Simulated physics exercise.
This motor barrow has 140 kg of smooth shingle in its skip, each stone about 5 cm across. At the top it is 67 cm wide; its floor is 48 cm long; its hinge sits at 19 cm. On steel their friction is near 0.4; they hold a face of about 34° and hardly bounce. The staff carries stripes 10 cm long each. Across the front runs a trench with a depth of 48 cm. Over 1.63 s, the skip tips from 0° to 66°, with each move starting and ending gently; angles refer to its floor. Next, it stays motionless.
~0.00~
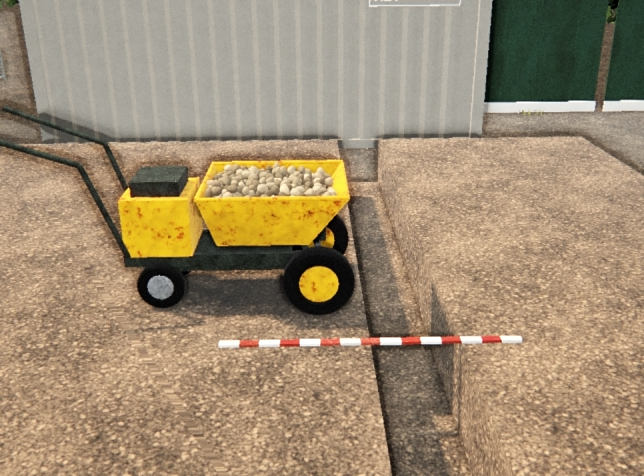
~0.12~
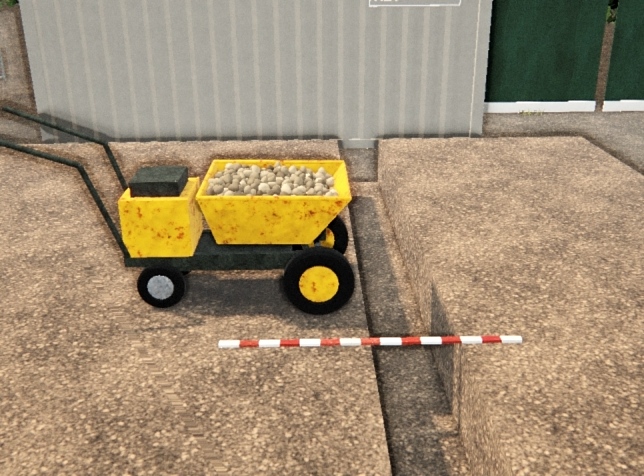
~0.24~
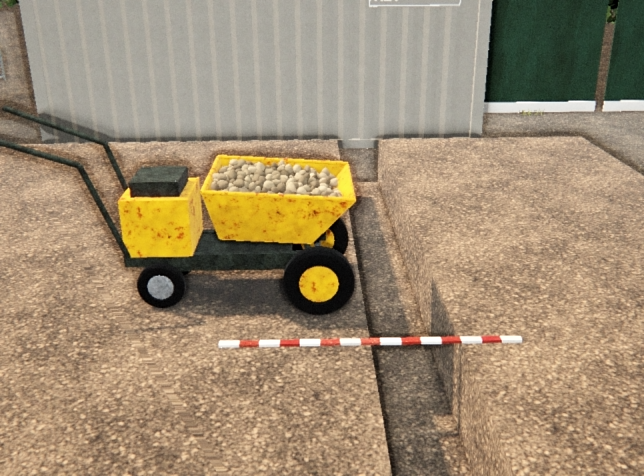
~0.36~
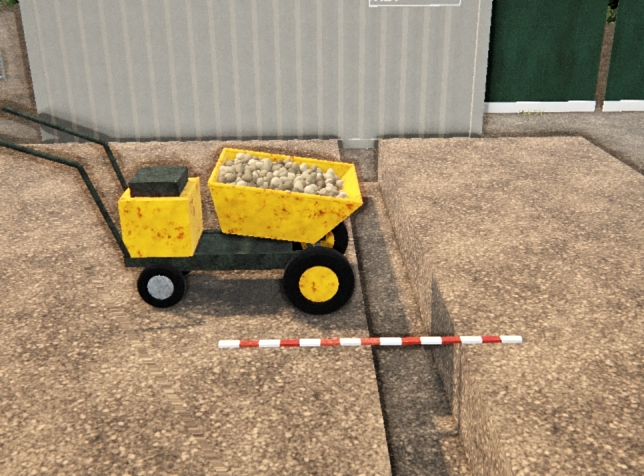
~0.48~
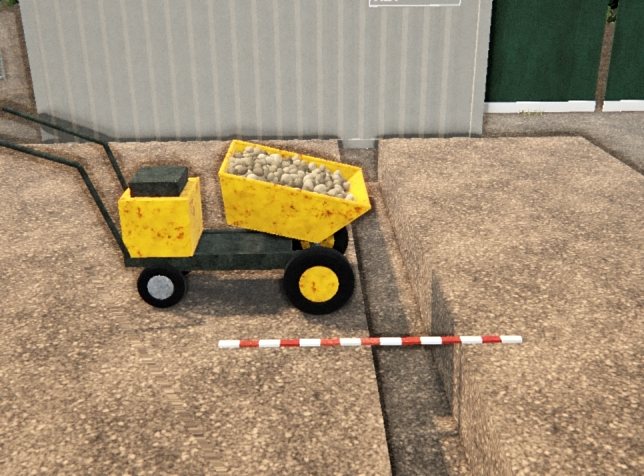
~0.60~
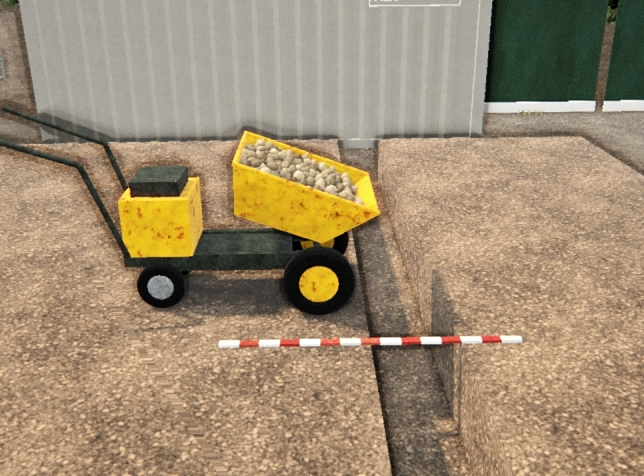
A yellow, rust-flecked motor barrow loaded with pale rounded stones stands on brown gritty ground, seen from slightly above and side-on by a still camera. Its handles point left, a trench runs just to its right beneath a red-and-white striped staff, and a grey ribbed wall and dark green panels stand behind. The skip tilts slowly at first, then faster, its left end rising as its stones shift slightly rightward.
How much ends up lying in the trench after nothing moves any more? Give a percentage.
A share of about 62 per cent.
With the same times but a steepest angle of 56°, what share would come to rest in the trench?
Share in trench: Approx. 55%.
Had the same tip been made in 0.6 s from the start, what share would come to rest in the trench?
In that case some 40 per cent.
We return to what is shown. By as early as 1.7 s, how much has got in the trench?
By that point it's something like 30 in a hundred.
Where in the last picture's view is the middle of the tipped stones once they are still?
Their middle lands near (425, 343).
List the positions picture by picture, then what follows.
In the first frame, the skip is at 0°, its lip at (349, 198); the top of the load is at (263, 172).
In the second frame, the skip is at 1°, its lip at (350, 199); the top of the load is at (251, 171); the stones move at 0.1 m/s on average.
In the third frame, the skip is at 4°, its lip at (355, 200); the top of the load is at (246, 167); the stones move at 0.2 m/s on average.
In the fourth frame, the skip is at 8°, its lip at (362, 203); the top of the load is at (250, 162); the stones move at 0.3 m/s on average.
The fifth frame shows lip at (370, 207), floor tilted 14°, highest stones at (258, 156); the stones move at 0.4 m/s on average.
In the sixth frame, the skip is at 20°, its lip at (379, 213); the top of the load is at (260, 149); the stones move at 0.5 m/s on average.
After 1.2 s the floor is at 56°; 99 % in the skip, 1 % in the trench; the foremost stones are at (413, 231).
After 1.7 s the floor is at 66°; 46 % in the skip, 28 % in the trench, 27 % past the trench; the foremost stones are at (517, 278).
After 2.1 s the floor is at 66°; 22 % in the skip, 39 % in the trench, 39 % past the trench; the foremost stones are at (574, 273).
After 4.0 s the floor is at 66°; 0 % in the skip, 62 % in the trench, 38 % past the trench; the foremost stones are at (600, 270).
